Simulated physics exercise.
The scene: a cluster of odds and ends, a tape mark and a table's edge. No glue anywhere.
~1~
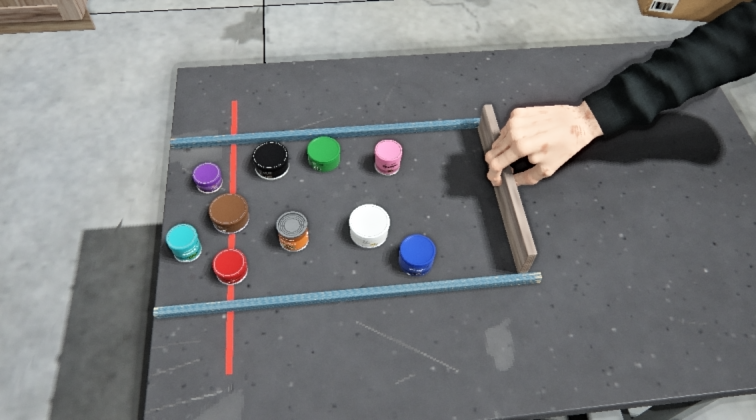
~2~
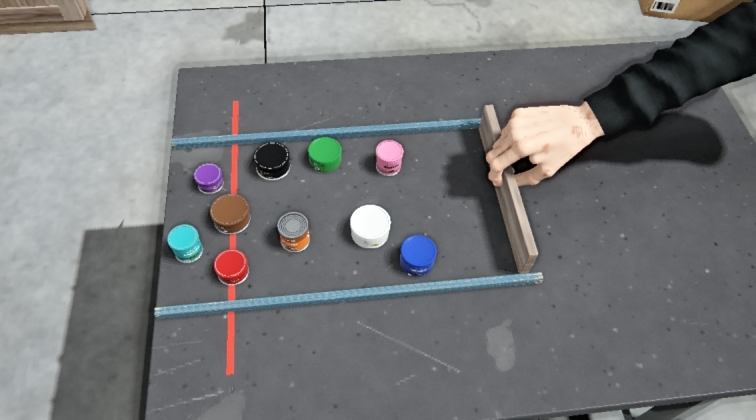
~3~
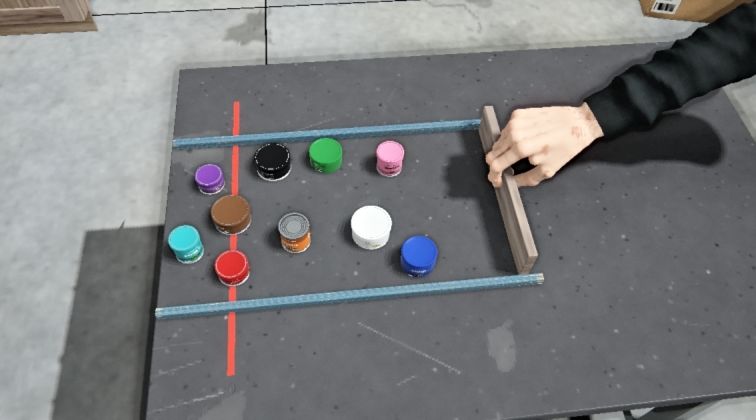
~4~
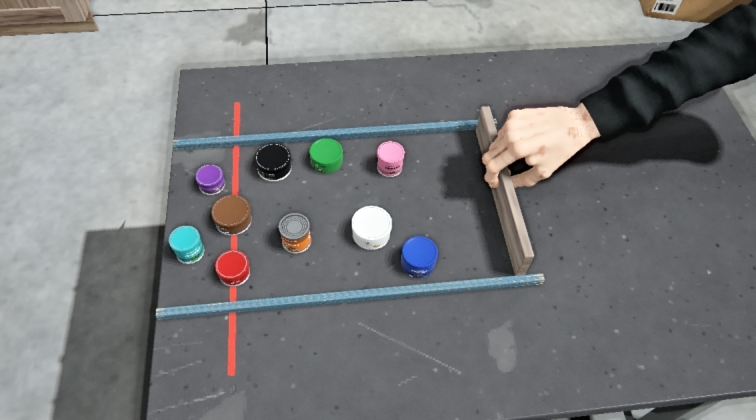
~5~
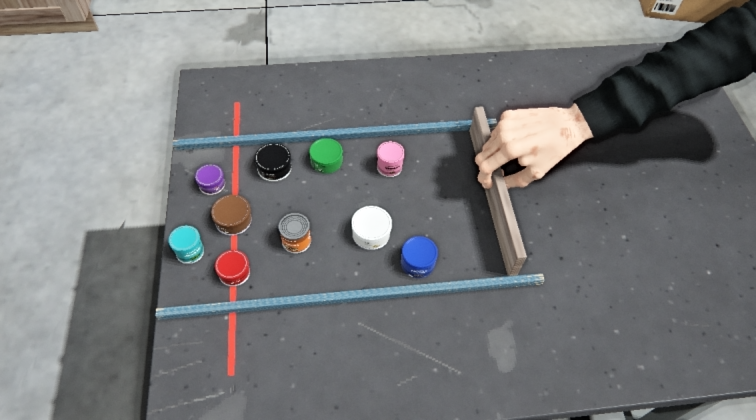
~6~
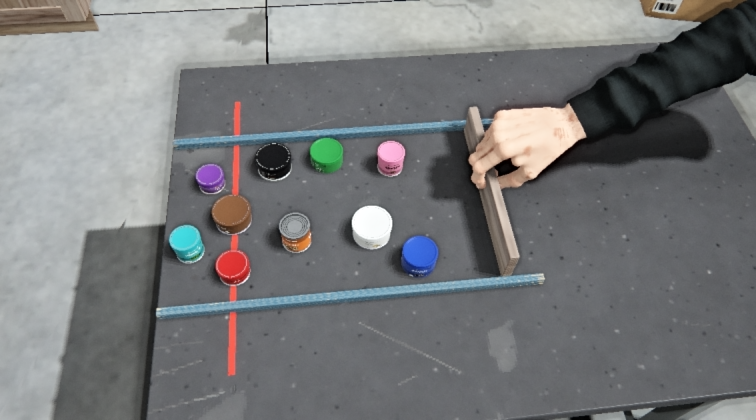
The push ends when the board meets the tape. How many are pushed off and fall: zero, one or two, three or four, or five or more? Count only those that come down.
The number that fall off is one or two.
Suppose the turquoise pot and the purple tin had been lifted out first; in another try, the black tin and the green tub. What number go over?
It would be 0 and 1.
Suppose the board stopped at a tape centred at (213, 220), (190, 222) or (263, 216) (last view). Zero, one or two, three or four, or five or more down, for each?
The falls would be three or four; 5 or more; zero.
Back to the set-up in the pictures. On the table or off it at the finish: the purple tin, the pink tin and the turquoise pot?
The purple tin is lost; the pink tin remains up; the turquoise pot drops off.
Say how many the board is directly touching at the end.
5 of them.
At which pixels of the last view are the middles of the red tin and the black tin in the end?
The red tin at (180, 280), the black tin at (191, 172).
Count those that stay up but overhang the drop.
The number is 0.
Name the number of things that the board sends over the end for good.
In all, 2 of them.
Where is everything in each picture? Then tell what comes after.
In the first picture, turquoise pot (185, 244); purple tin (208, 179); brown tin (230, 214); board (504, 185); tape (232, 217).
In the second picture, purple tin (209, 179); black tin (272, 162).
In the third picture, brown tin (232, 215); blue tub (418, 257).
In the fourth picture, turquoise pot (187, 245); green tub (326, 156).
In the fifth picture, purple tin (211, 180); board (495, 187).
In the sixth picture, turquoise pot (188, 245); purple tin (211, 180); brown tin (233, 215); board (489, 187); tape (235, 218).
Early on, none off yet; turquoise pot at rest near (188, 245); purple tin at rest near (211, 180); brown tin at rest near (233, 215).
A while later, none off yet; turquoise pot at rest near (188, 245); purple tin moving near (203, 181); brown tin at rest near (233, 215).
Finally, the number that fall off is one or two; lost, purple tin and turquoise pot.
